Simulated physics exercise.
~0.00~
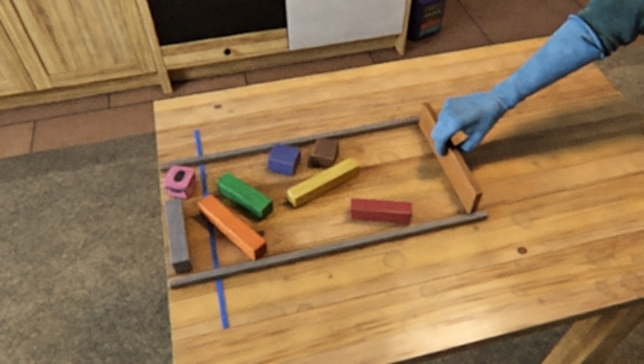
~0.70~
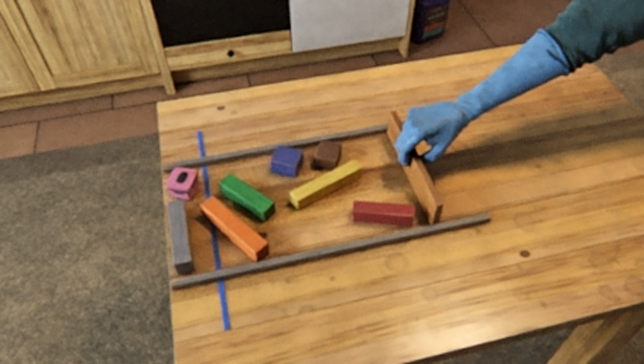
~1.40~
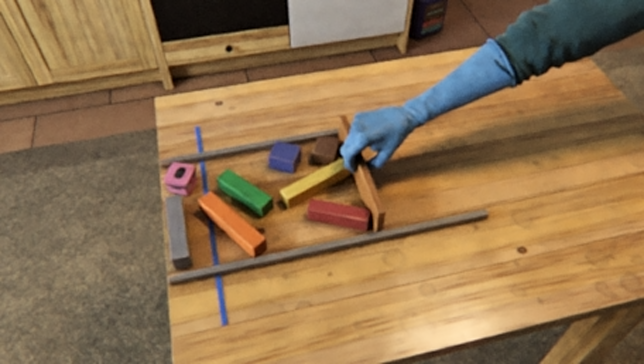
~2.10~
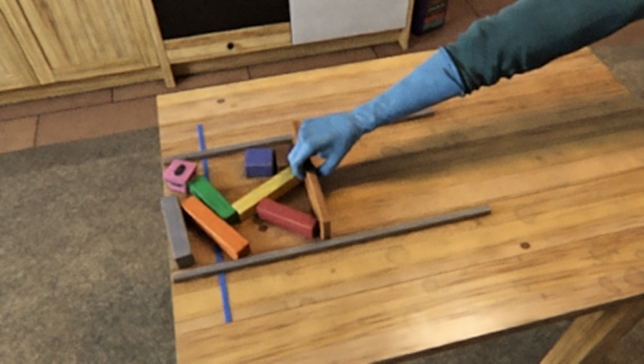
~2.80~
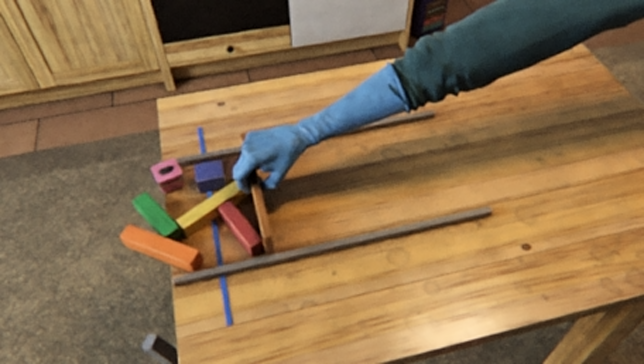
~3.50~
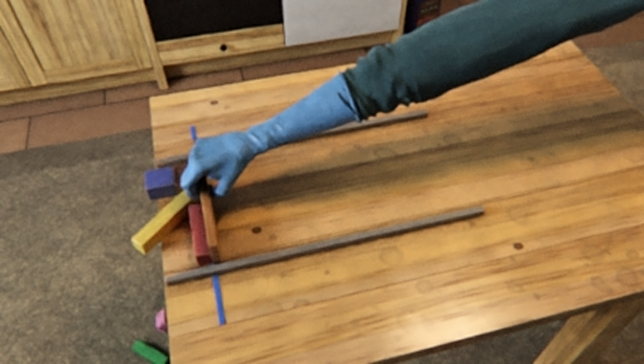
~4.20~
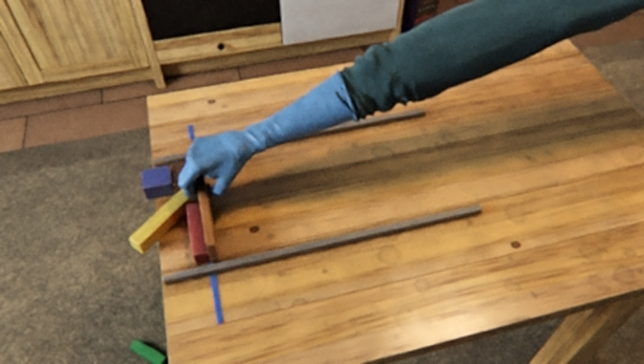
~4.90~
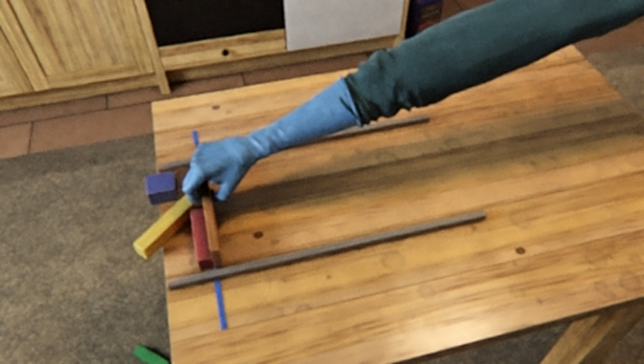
A gloved hand slid an upright wooden board left across a table between two rails, sweeping coloured blocks along until the grey, orange, pink and green ones dropped off the edge, then stopped near the blue tape with the blue, yellow and red ones still on top.
